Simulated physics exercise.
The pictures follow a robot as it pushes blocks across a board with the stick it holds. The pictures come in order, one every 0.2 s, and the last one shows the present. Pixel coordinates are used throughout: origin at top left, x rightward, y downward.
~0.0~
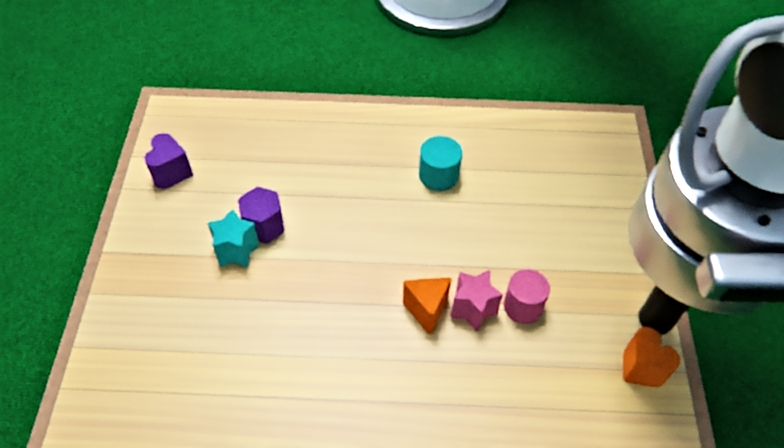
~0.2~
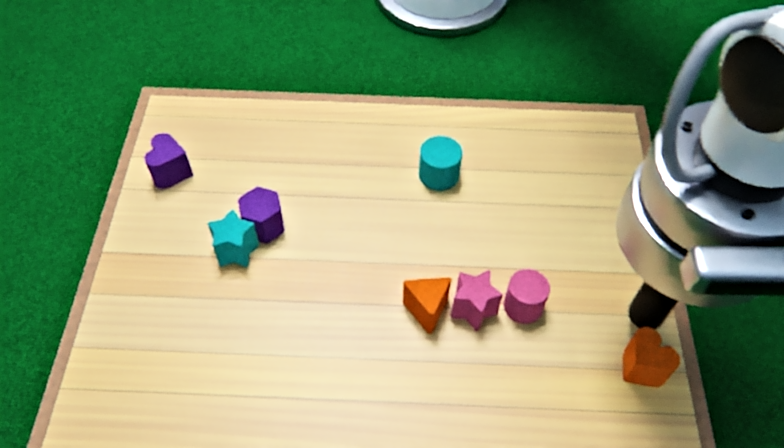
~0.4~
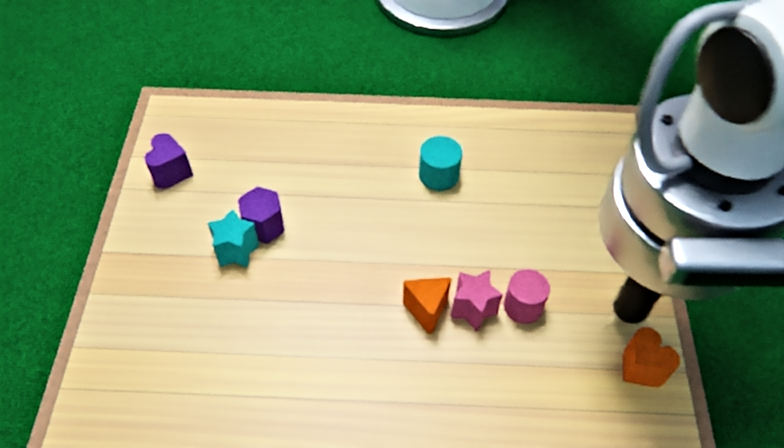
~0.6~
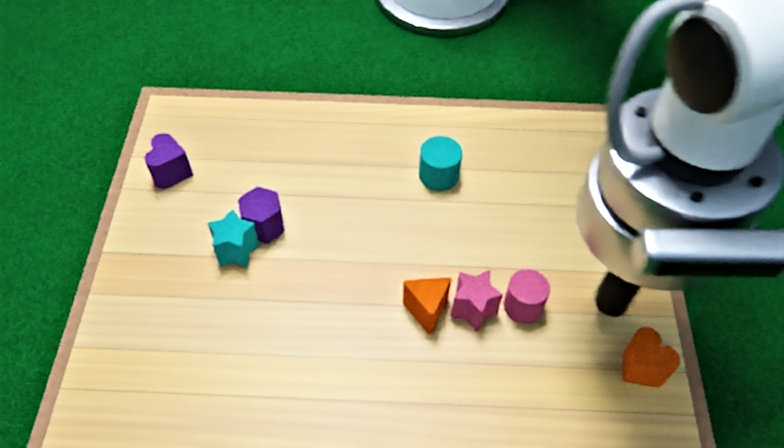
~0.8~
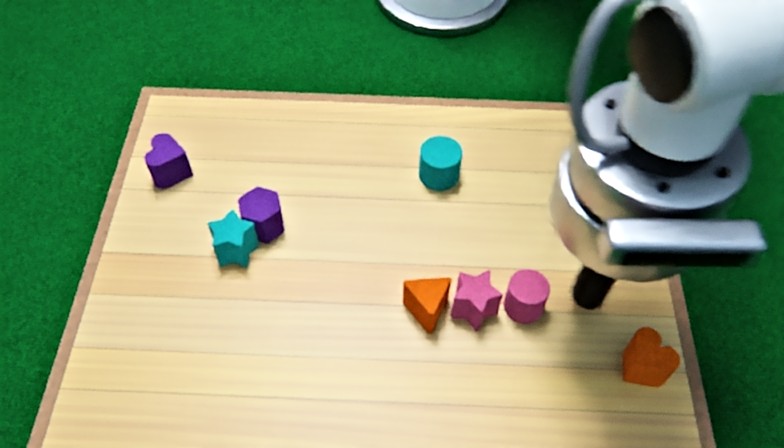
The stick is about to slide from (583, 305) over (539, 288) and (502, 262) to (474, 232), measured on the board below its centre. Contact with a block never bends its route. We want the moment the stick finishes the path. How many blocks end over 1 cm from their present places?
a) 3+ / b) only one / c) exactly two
b: Only one.
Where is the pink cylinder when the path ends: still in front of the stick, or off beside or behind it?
It slips away.
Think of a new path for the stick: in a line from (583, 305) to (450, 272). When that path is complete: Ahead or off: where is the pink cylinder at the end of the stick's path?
Most likely the pink cylinder slides off.
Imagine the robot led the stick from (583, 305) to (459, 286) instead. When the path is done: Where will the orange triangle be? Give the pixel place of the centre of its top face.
Final place: (399, 295).
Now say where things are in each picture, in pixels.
In the first picture, stick tip at (656, 320); block tops, pink star block at (478, 289); pink cylinder at (530, 286); orange heart-shaped block at (655, 350).
In the second picture, stick at (645, 315); blocks unchanged.
In the third picture, stick at (630, 309); blocks unchanged.
In the fourth picture, stick at (611, 302); blocks unchanged.
In the fifth picture, stick at (588, 295); pink star block at (478, 289); pink cylinder at (530, 286); orange heart-shaped block at (655, 350).
On the path given first. One third of the way, stick at (541, 277); pink cylinder at (516, 286).
Two thirds of the way, stick at (503, 250); pink star block at (474, 291); pink cylinder at (511, 285).
At the end, stick at (476, 220); pink star block at (474, 291); pink cylinder at (511, 285); orange heart-shaped block in place.
